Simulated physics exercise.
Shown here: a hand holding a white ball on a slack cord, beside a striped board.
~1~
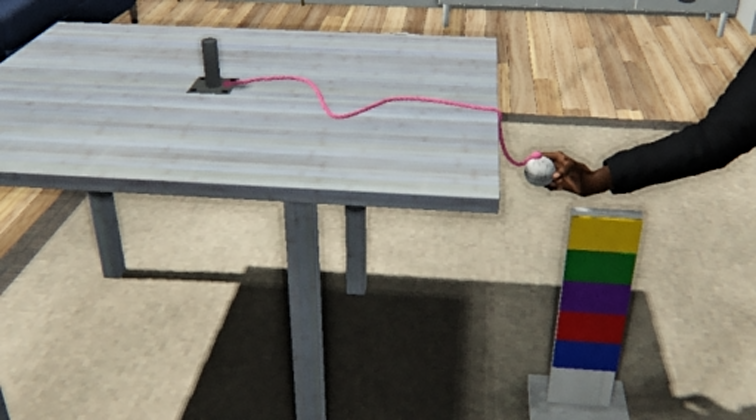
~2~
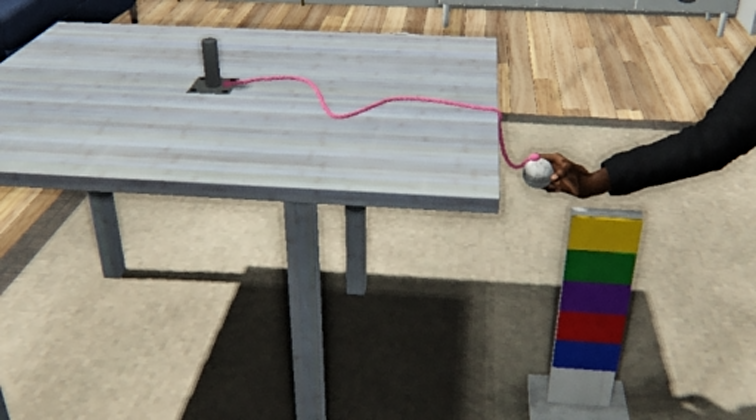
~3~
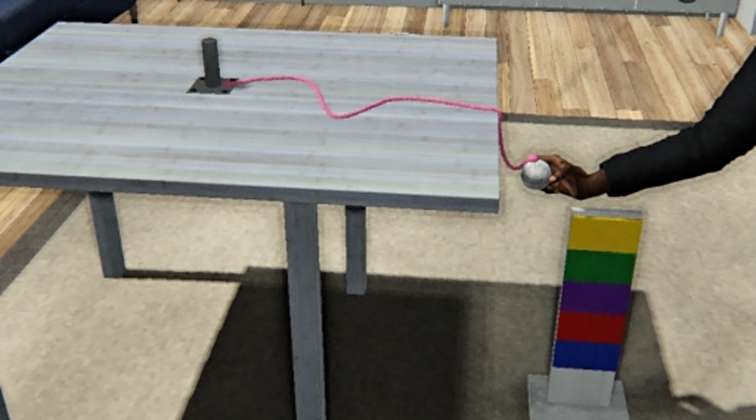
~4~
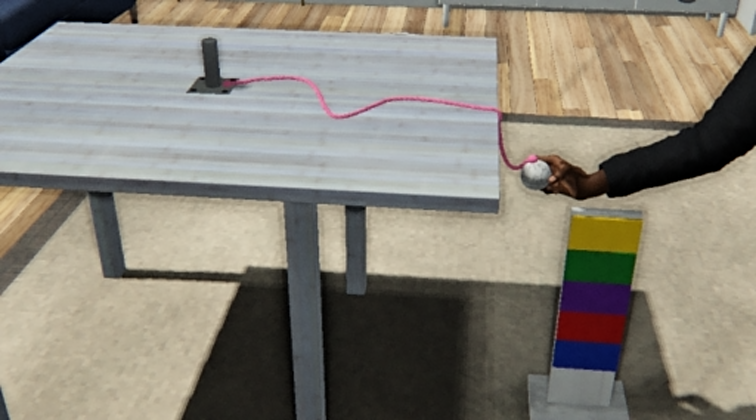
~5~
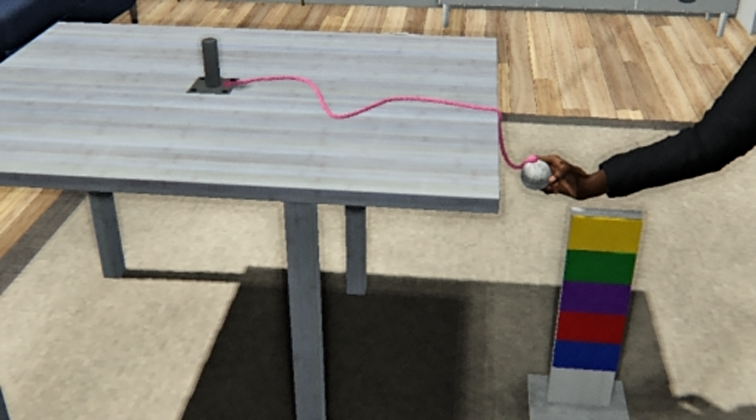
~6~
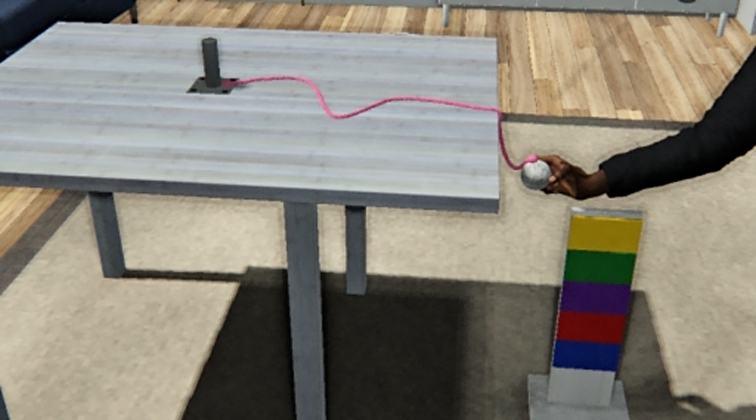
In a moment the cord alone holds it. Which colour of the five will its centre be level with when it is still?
Its centre will be level with purple.
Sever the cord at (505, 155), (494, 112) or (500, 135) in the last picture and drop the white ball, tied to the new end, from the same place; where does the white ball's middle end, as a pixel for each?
The three cuts give roughly (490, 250), (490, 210) and (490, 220) respectively.
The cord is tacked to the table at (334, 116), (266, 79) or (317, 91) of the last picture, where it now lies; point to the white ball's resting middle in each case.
The places are (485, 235), (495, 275) and (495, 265).
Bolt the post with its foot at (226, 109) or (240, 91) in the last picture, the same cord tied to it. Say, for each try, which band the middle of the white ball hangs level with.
Answer, in order: Red, red.
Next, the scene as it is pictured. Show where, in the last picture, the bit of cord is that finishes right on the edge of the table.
Close to (414, 99).
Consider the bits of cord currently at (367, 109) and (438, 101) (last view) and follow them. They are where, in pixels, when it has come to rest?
(445, 104) and (498, 138).
A little later, ball near (481, 267); level with green.
Next, ball near (496, 270); level with purple.
When it is over, ball near (493, 275); level with purple. The purple one.
